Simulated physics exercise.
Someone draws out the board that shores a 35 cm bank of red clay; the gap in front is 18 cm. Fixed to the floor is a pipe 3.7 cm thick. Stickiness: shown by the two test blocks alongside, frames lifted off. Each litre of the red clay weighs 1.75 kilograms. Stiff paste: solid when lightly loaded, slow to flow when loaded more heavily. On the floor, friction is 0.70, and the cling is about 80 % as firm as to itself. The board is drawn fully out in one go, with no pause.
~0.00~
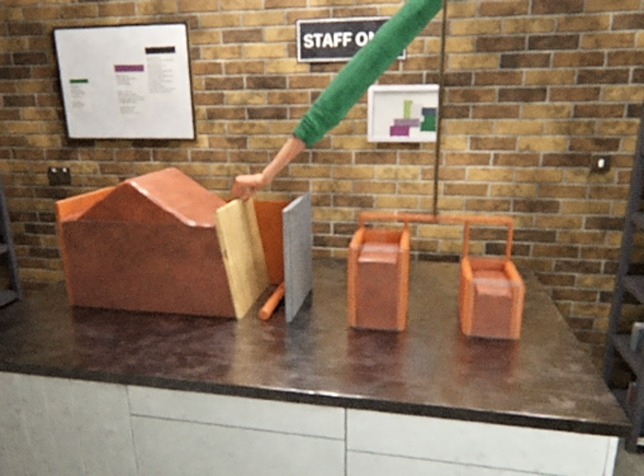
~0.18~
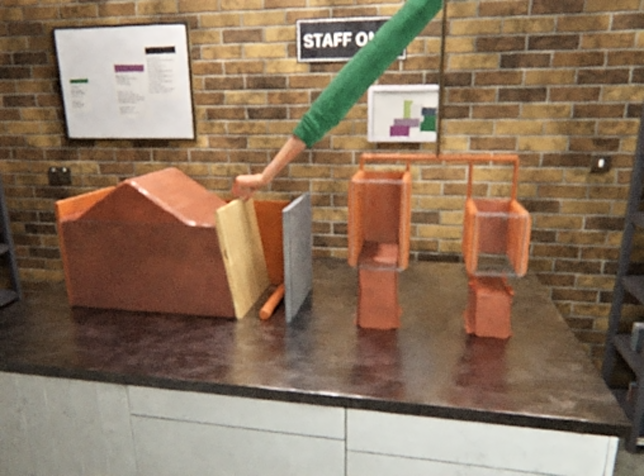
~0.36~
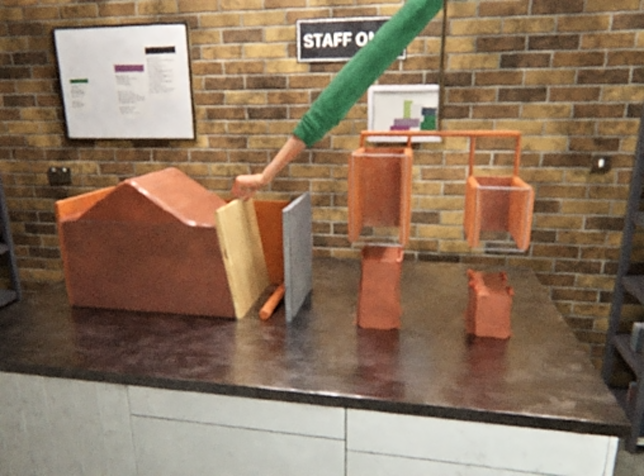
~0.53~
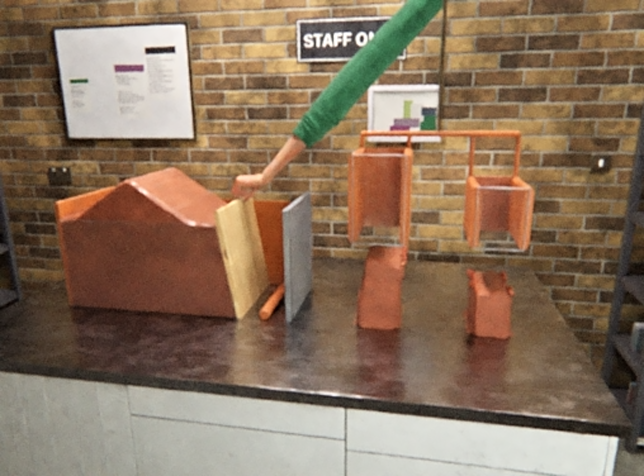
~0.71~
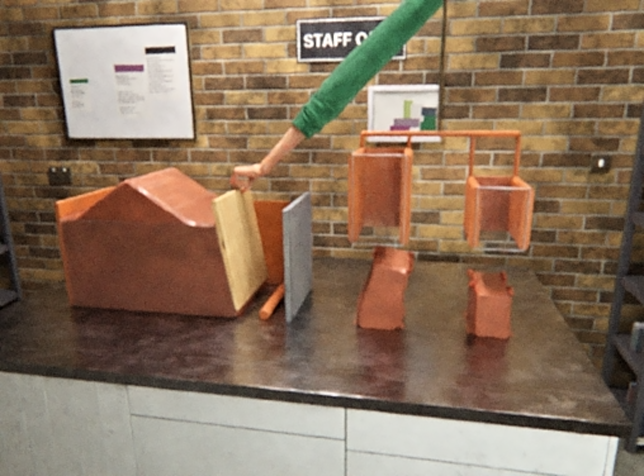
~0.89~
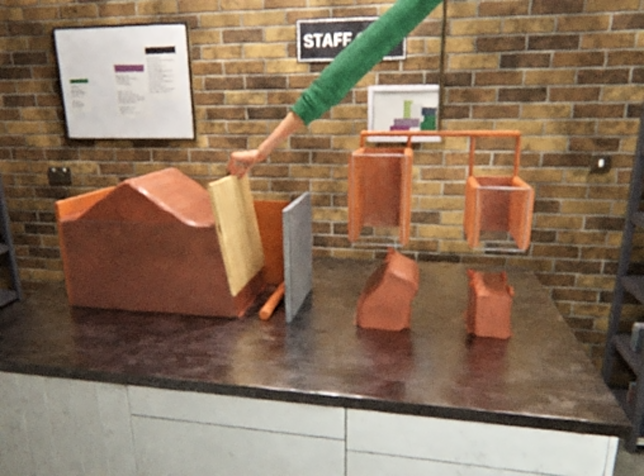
Orange casings rise off two red clay blocks, then a hand draws a wooden board upward.
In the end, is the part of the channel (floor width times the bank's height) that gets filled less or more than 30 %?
My estimate: Smaller than 30 per cent.
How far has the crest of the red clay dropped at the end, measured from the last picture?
Around 7.0 centimetres, give or take.
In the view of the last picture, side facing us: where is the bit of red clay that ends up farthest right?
It lies at around (257, 306) in the last picture.
After 1.20 s, the face still stands, with nothing on top of the pipe; the channel is 0 % full.
After 1.58 s, the face still stands, with nothing on top of the pipe; the channel is 0 % full.
After 1.95 s, the fallen stuff reaches 21 % of the way across, with nothing on top of the pipe; the channel is 7 % full.
After 2.32 s, the fallen stuff reaches 44 % of the way across, with nothing on top of the pipe; the channel is 23 % full.
After 2.38 s, the fallen stuff reaches 44 % of the way across, with nothing on top of the pipe; the channel is 23 % full.
